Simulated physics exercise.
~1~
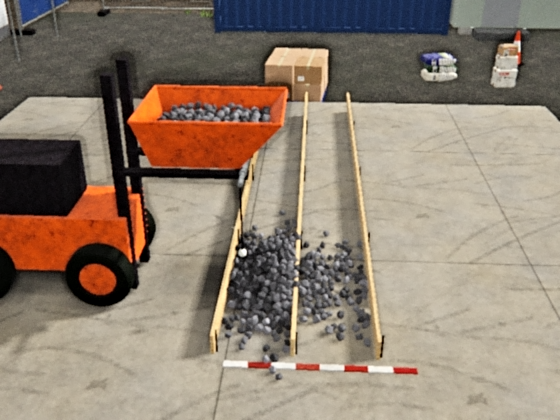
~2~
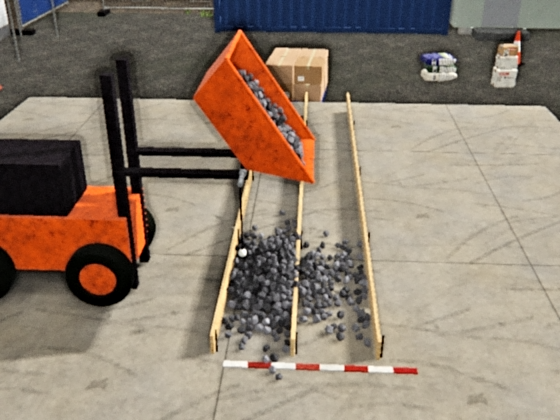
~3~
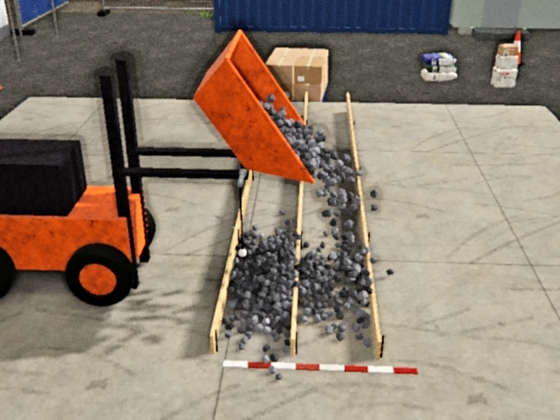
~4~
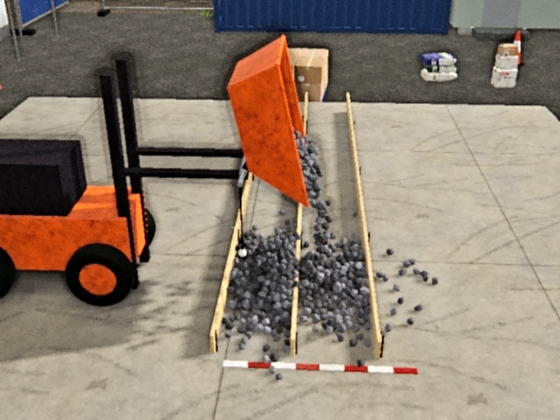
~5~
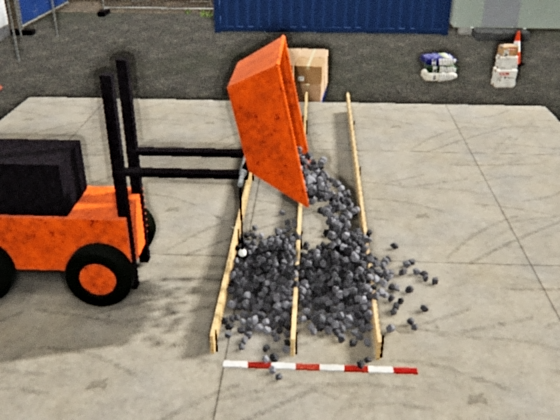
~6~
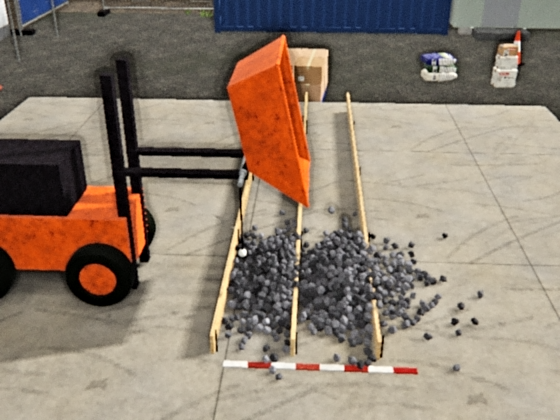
At first, an orange forklift holds a skip full of dark grey stones beside three wooden boards laid on concrete, where an earlier heap already lies. The skip tips steeply to the right, its stones still inside. Then they pour over its lower edge into the bay on the right, a few scattering beyond the last board. The skip tilts further, nearly upright, and stays there while the remaining stones slide out and spread toward the striped staff. By the end, the skip looks empty, both bays hold stones, and a smaller share lies past the right-hand board.
